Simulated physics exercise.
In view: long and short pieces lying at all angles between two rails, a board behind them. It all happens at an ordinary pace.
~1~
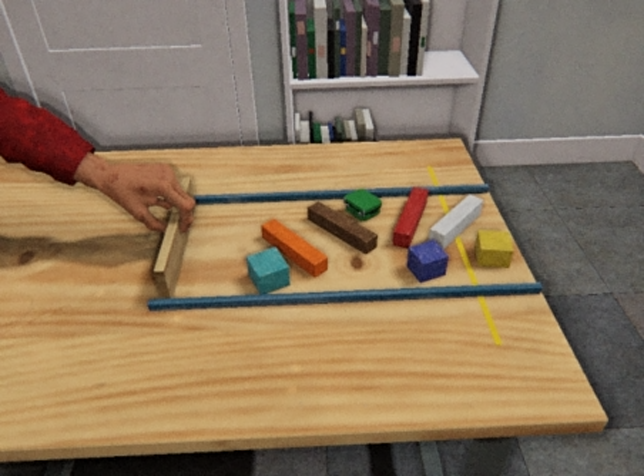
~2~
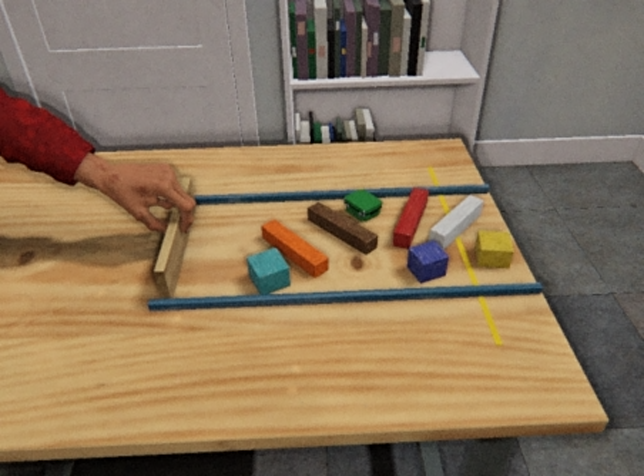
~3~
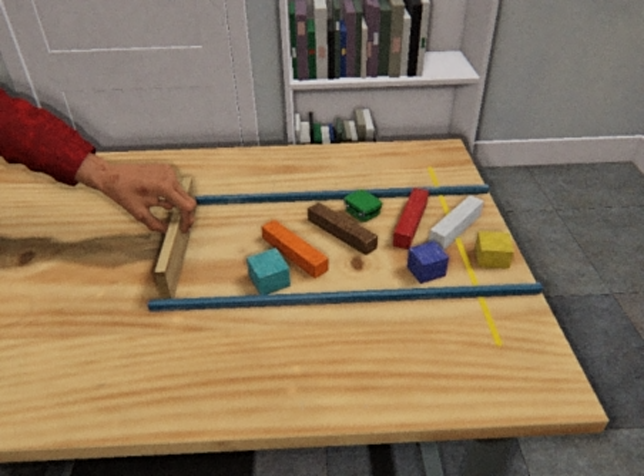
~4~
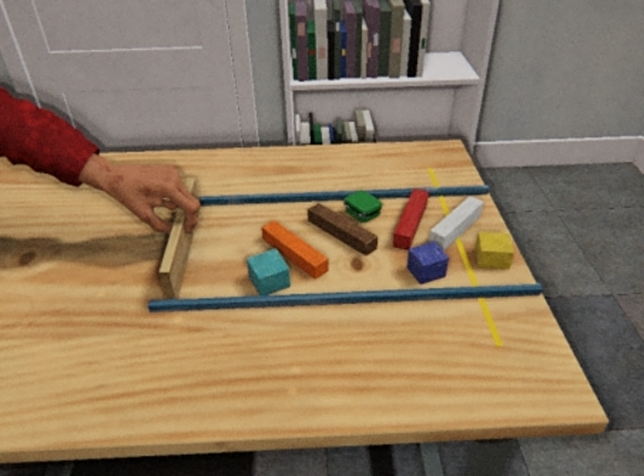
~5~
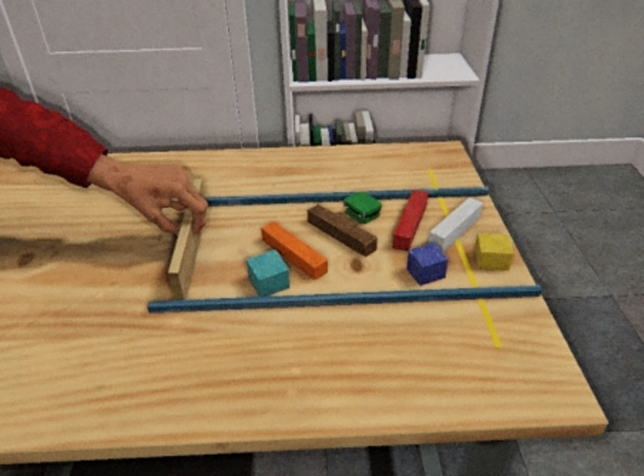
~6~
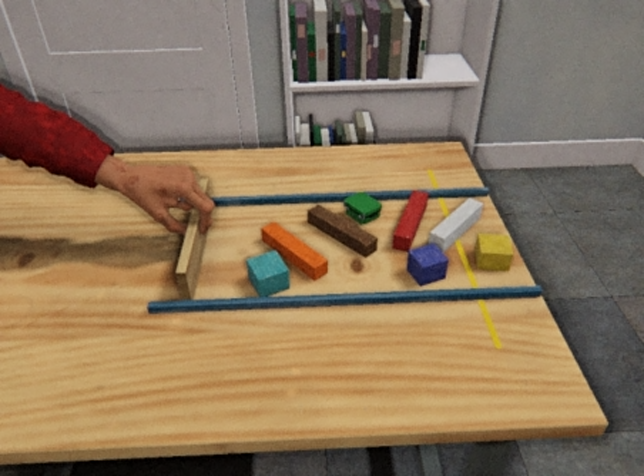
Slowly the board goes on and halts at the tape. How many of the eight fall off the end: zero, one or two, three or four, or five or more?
Here the number that fall off is three or four.
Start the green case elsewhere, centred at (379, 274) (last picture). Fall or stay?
Then it tumbles off.
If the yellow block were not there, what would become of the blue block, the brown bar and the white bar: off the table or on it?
The blue block drops off, the brown bar is kept, the white bar goes over.
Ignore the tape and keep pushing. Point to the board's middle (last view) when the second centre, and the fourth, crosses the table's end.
First at (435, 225), next at (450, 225).
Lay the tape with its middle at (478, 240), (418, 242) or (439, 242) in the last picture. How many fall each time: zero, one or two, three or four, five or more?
For each place: Three or four; 1 or 2; one to two.
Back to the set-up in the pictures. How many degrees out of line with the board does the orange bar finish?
Roughly 25° out of line.
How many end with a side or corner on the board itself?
3 of them.
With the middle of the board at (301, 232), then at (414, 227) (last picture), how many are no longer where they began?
2 and 8.
Early on, none off yet; yellow block at rest near (493, 252); white bar at rest near (456, 225); blue block at rest near (427, 265).
A while later, none off yet; yellow block at rest near (493, 252); white bar moving near (463, 226); blue block travelled about its own width near (451, 262).
Finally, the number that fall off is three or four; lost, red bar, blue block, white bar and yellow block.
